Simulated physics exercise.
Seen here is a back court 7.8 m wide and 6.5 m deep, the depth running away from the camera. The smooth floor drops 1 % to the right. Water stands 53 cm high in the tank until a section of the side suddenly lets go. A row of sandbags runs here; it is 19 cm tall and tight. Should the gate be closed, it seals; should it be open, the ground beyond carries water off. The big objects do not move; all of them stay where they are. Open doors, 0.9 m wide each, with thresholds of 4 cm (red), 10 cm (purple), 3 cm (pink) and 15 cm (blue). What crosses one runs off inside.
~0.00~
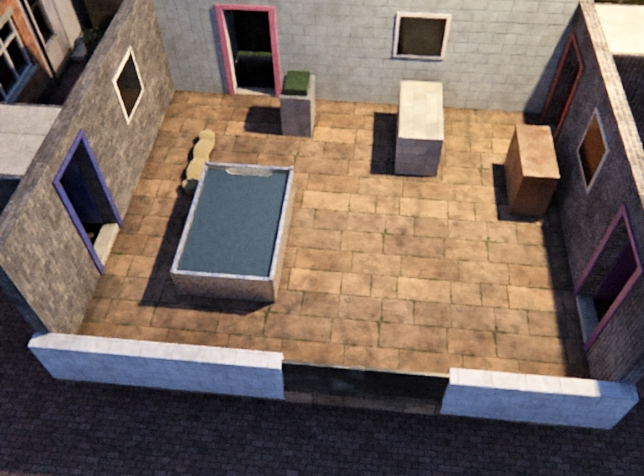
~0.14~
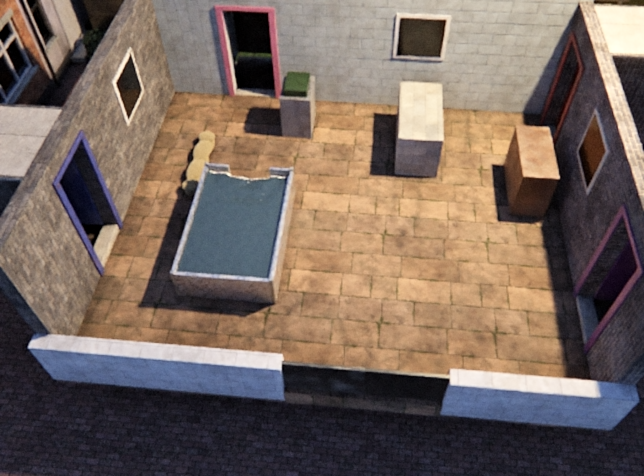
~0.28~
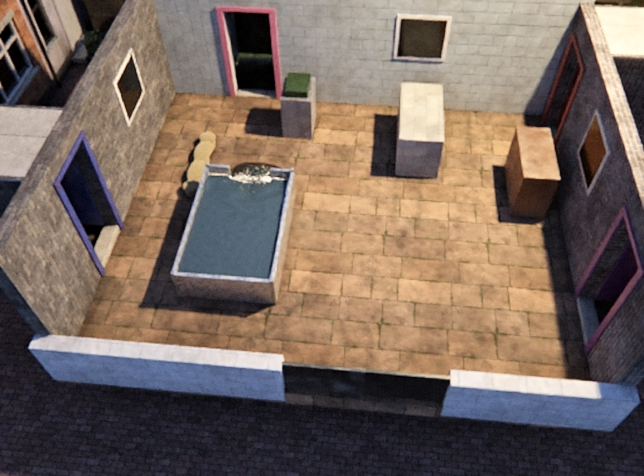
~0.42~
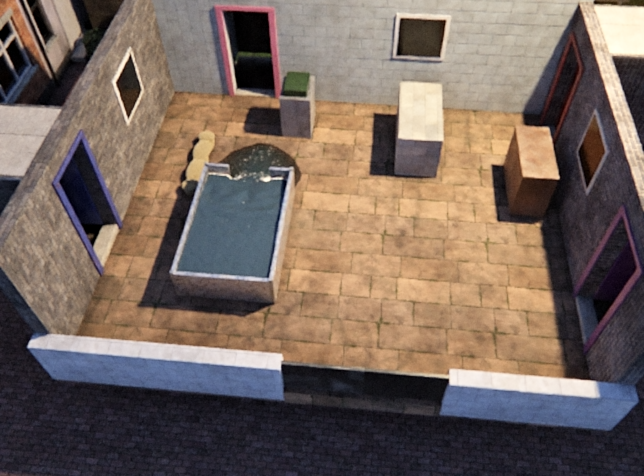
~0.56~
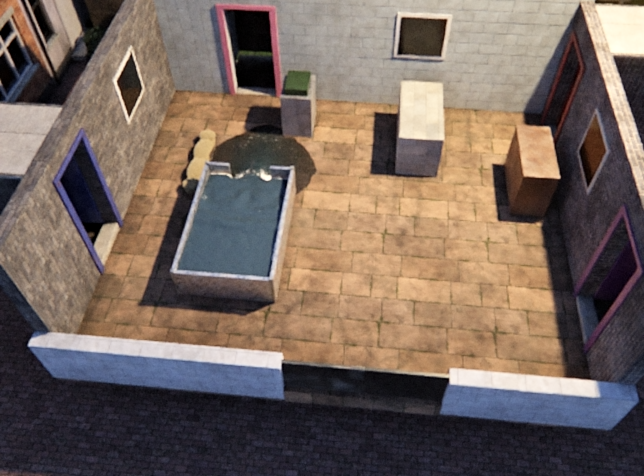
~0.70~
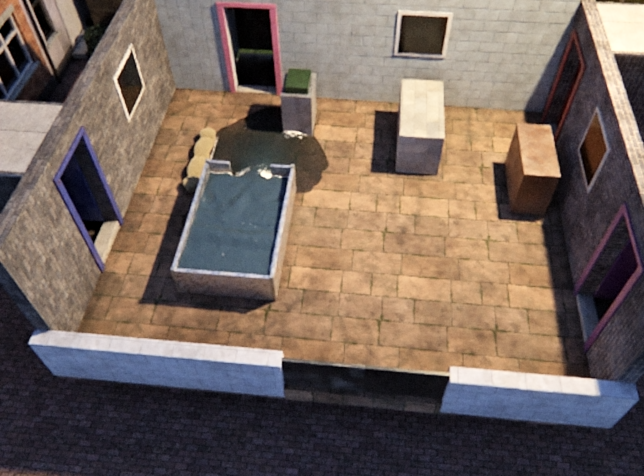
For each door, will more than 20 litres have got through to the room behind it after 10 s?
Outcome: At the red door the amount will not overshoot the limit; at the purple door the amount will not overshoot the limit; at the pink door the amount will overshoot the limit; at the blue door the amount will not overshoot the limit.
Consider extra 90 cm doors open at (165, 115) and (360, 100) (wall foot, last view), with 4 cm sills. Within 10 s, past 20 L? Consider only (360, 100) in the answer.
Beyond it.
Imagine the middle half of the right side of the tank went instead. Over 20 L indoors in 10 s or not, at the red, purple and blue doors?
Then: Red past it, purple above, blue under.
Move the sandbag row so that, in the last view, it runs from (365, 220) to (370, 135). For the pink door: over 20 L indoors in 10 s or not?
Then: Pink past it.
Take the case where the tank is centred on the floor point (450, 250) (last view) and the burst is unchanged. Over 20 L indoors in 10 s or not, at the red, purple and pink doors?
Checking the limit: Red is beyond it, purple is within it and pink is within it.
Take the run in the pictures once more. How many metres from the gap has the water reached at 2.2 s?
It comes to some 3.8 metres.
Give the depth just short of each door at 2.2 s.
In cm: Red 0, purple 0, pink 13, blue 0.
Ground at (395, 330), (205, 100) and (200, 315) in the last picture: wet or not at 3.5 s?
Untouched, submerged, untouched.
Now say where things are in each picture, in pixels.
Still water, 53 cm deep, in the tank at (237, 220), in the first picture.
Water pours out on the tank's far side and has run 0.4 m, to a hidden place; typically 6 cm deep outside, 53 cm at the tank's back, in the second picture.
The front is at (273, 168), 0.7 m from the gap on the tank's far side; 0.6 m2 of floor is under water; 53 cm left at the back of the tank, in the third picture.
Water pours out on the tank's far side and has run 1.2 m, to (270, 148); typically 5 cm deep outside, 53 cm at the tank's back, in the fourth picture.
Water pours out on the tank's far side and has run 1.7 m, to (272, 129); typically 4 cm deep outside, 53 cm at the tank's back, in the fifth picture.
The front is at (279, 112), 2.2 m from the gap on the tank's far side; 3.2 m2 of floor is under water; 53 cm left at the back of the tank, in the sixth picture.
After 1.4 s water covers 15 % of the floor and is deepest (30 cm) near (253, 184); red door not reached, purple door not reached, pink door 8 cm at the sill, 14 L in, blue door not reached.
After 2.2 s water covers 20 % of the floor and is deepest (26 cm) near (253, 184); red door not reached, purple door not reached, pink door 13 cm at the sill, 84 L in, blue door not reached.
After 3.5 s water covers 25 % of the floor and is deepest (18 cm) near (253, 184); red door not reached, purple door not reached, pink door 13 cm at the sill, 237 L in, blue door not reached.
After 6.0 s water covers 40 % of the floor and is deepest (13 cm) near (253, 184); red door 5 cm at the sill, 2 L in, purple door not reached, pink door 12 cm at the sill, 387 L in, blue door not reached.
After 10.0 s water covers 65 % of the floor and is deepest (8 cm) near (253, 184); red door 4 cm at the sill, 5 L in, purple door not reached, pink door 8 cm at the sill, 487 L in, blue door 2 cm at the sill, 0 L in.
